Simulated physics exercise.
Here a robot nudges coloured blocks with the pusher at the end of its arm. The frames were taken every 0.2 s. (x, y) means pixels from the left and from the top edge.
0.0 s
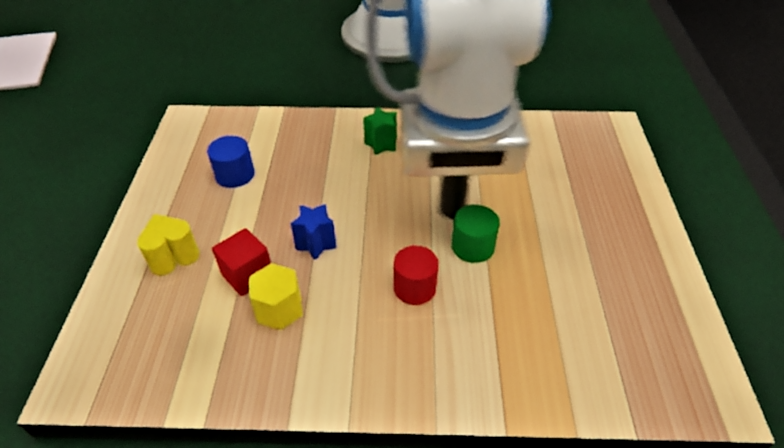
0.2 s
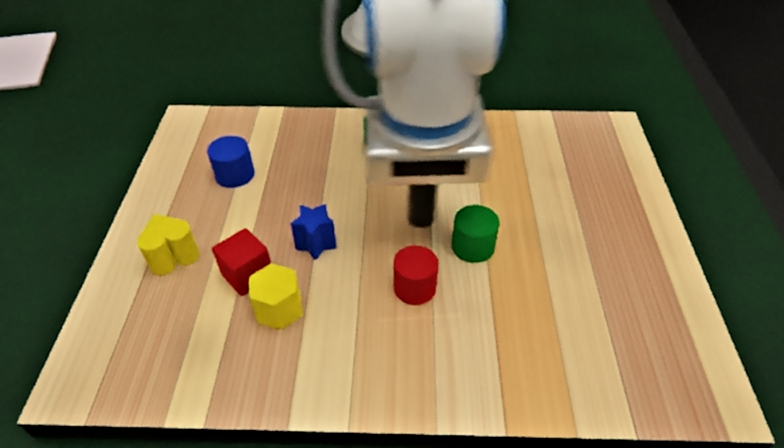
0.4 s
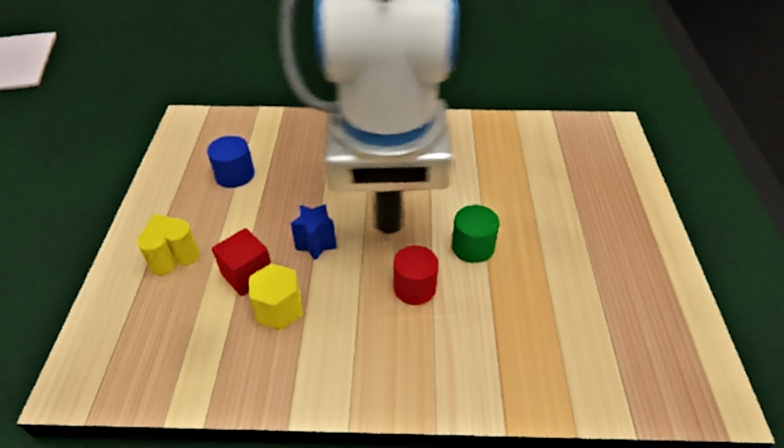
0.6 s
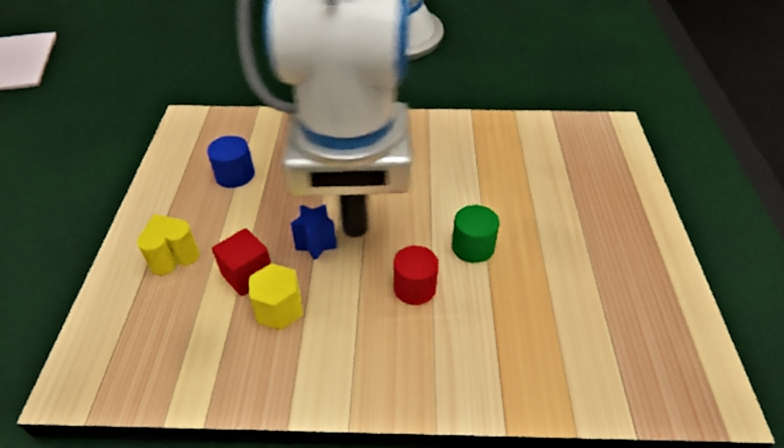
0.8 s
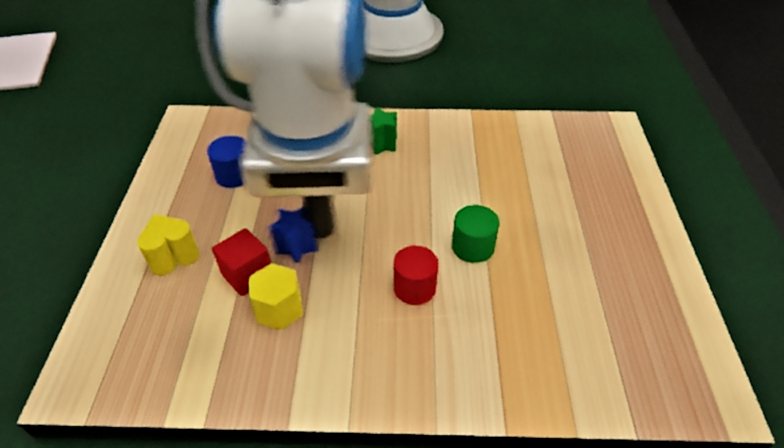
To begin with, a robot arm holds its dark pusher near the green and red cylinders on a wooden board scattered with coloured blocks. The arm sweeps left while the blocks stay still, then the pusher meets the blue star and nudges it slightly left toward the red block.
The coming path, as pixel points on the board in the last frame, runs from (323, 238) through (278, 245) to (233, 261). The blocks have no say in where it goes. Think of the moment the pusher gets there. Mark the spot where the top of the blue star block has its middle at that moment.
Most likely (194, 250).
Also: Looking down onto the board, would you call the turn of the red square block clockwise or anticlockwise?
It twists anticlockwise.
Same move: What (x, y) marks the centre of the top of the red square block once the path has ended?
The answer is (179, 282).
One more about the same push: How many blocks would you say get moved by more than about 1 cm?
Number moved: 2.
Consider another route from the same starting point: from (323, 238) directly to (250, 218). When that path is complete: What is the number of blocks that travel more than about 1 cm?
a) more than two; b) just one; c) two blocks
That would be b.
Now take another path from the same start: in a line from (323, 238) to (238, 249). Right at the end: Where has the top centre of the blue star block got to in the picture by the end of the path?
Top centre: (204, 239).
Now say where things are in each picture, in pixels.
In the first frame, lower end of the pusher at (452, 210), tops of blocks, yellow heart at (162, 231), red square block at (239, 248), blue star block at (312, 217).
In the second frame, pusher at (421, 218), blocks as before.
In the third frame, pusher at (389, 224), blocks as before.
In the fourth frame, pusher at (355, 227), blocks as before.
In the fifth frame, pusher at (322, 228), yellow heart at (162, 231), red square block at (239, 248), blue star block at (291, 220).
The first path, step by step. Halfway along, pusher at (275, 234); red square block at (220, 257), turned 25° anticlockwise; blue star block at (242, 229).
At the end, pusher at (230, 251); yellow heart not moved; red square block at (179, 282), turned 35° anticlockwise; blue star block at (194, 250), turned 20° anticlockwise.
